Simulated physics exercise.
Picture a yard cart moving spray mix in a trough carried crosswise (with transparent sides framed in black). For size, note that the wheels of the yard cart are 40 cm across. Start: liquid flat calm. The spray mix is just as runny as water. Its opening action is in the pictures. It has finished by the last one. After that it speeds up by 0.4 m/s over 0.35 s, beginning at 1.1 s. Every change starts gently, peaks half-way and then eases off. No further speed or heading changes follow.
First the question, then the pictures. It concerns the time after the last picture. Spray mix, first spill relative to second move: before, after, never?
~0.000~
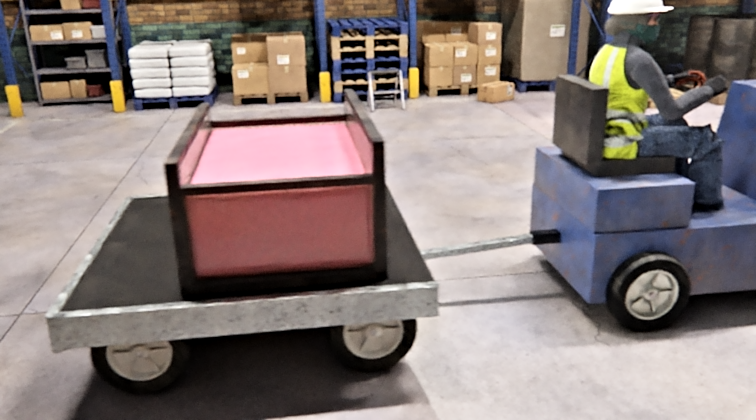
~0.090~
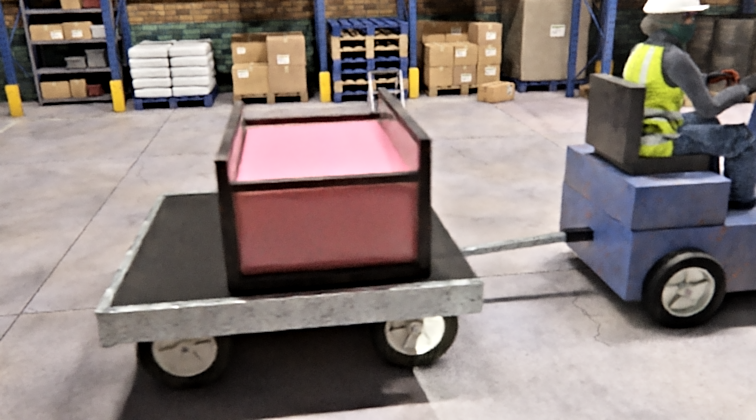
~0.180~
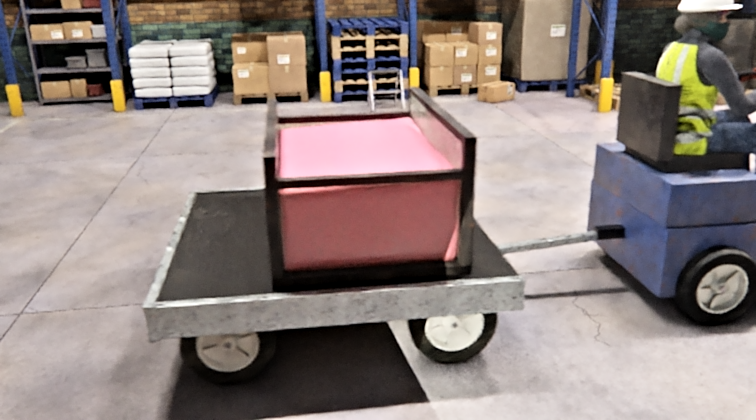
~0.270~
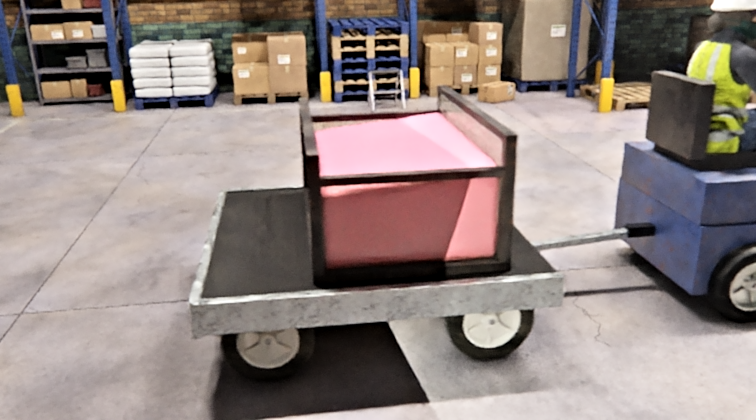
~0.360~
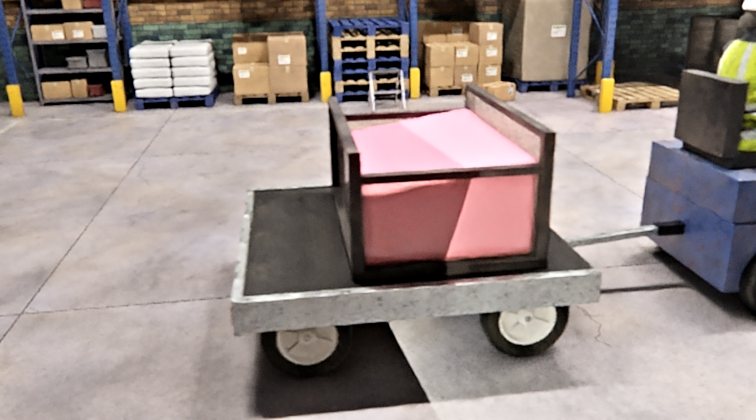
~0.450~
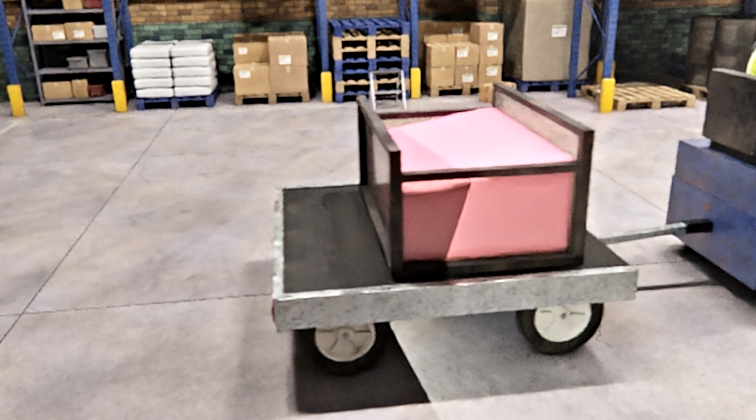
Never.
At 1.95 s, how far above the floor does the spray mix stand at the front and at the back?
Front 38 cm and back 38 cm.
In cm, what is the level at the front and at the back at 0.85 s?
Front 34 cm, back 42 cm.
Then, 0.85 s in, the surface is 34 cm up at the front and 43 cm at the back; nothing has left.
Then, 1.35 s in, the surface is 38 cm up at the front and 38 cm at the back; nothing has left.
Then, 1.95 s in, the surface is 38 cm up at the front and 37 cm at the back; nothing has left.
Then, 4.43 s in, nothing has left.
